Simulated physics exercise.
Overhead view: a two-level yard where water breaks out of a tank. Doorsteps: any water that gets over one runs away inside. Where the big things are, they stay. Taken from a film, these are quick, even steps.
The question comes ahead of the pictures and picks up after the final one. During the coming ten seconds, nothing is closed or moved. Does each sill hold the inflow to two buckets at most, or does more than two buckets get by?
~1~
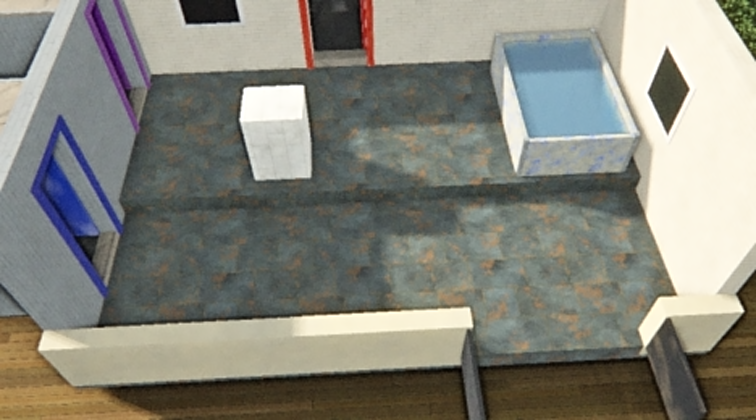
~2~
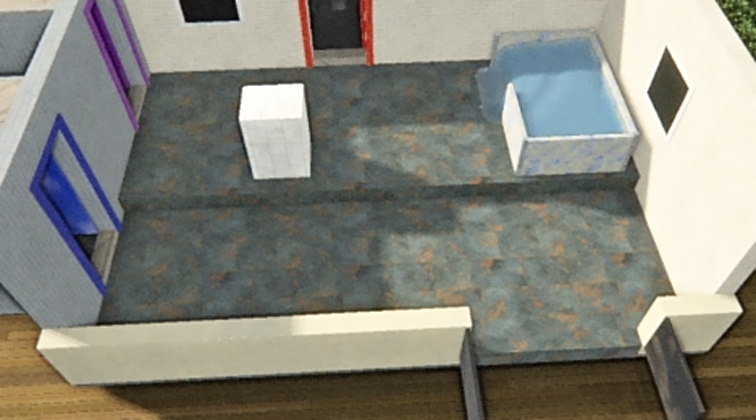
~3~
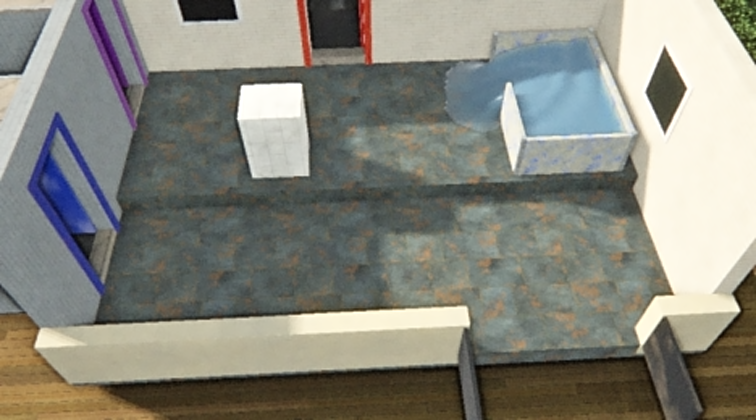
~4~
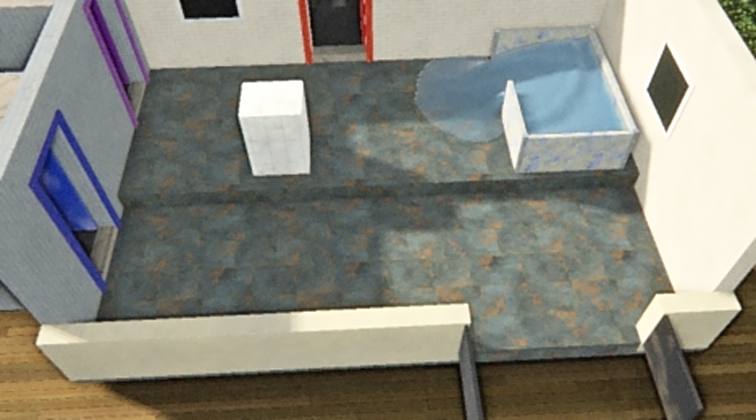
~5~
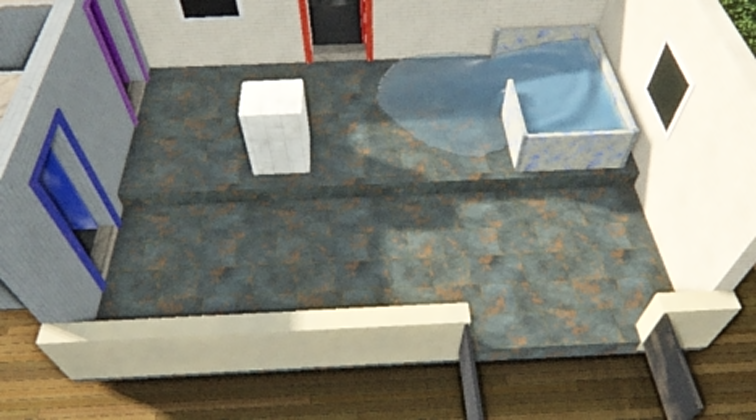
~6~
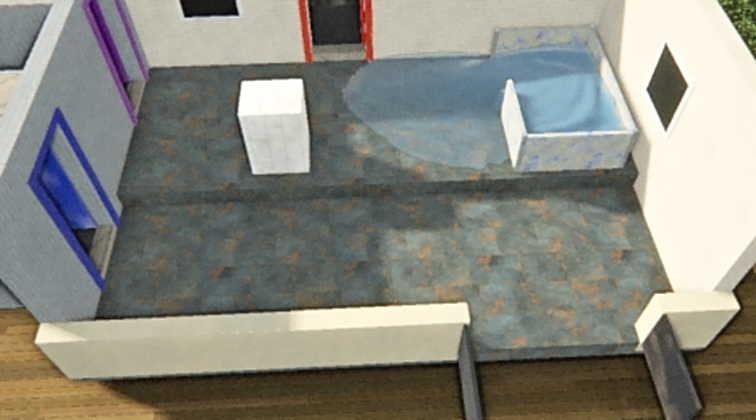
The purple door lets more get by; the blue door keeps it to two at most; the red door keeps it to two at most.
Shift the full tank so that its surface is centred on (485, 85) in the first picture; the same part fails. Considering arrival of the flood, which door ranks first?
Answer: The red door.
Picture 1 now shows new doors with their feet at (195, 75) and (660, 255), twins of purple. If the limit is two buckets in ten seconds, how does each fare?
Well, the first one overshoots and the other one doesn't reach it.
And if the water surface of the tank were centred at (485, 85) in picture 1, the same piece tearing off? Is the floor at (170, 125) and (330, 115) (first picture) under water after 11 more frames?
In the order asked: Waterlogged, then waterlogged.
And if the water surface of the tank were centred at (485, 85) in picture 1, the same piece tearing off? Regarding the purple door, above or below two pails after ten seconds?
The purple door goes over.
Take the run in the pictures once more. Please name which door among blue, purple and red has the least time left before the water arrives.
I'd say the red-painted one.
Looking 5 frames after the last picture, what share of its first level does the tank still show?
I'd say some 62 %.
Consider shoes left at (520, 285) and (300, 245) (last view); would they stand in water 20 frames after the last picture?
The first spot not yet wet, the second inundated.
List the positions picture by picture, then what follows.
The first picture shows the water tank at (561, 86) is whole and still.
In the second picture, the front is at (494, 121), out from the gap at (501, 85).
In the third picture, water pours out at (499, 85) and has run to (462, 122).
In the fourth picture, water pours out at (501, 84) and has run to (423, 108).
In the fifth picture, water pours out at (501, 82) and has run to (384, 106).
In the sixth picture, water pours out at (500, 82) and has run to (349, 102).
A moment on, water covers 30 % of the floor; the purple door not reached, the blue door not reached, the red door wet at the sill, nothing in.
Next, water covers 40 % of the floor; the purple door under two buckets in, the blue door not reached, the red door wet at the sill, nothing in.
Then, water covers 55 % of the floor; the purple door far over two buckets in, the blue door wet at the sill, nothing in, the red door wet at the sill, nothing in.
Later, water covers 70 % of the floor; the purple door far over two buckets in, the blue door wet at the sill, nothing in, the red door wet at the sill, nothing in.
In the end, water covers 90 % of the floor; the purple door far over two buckets in, the blue door wet at the sill, nothing in, the red door wet at the sill, nothing in.
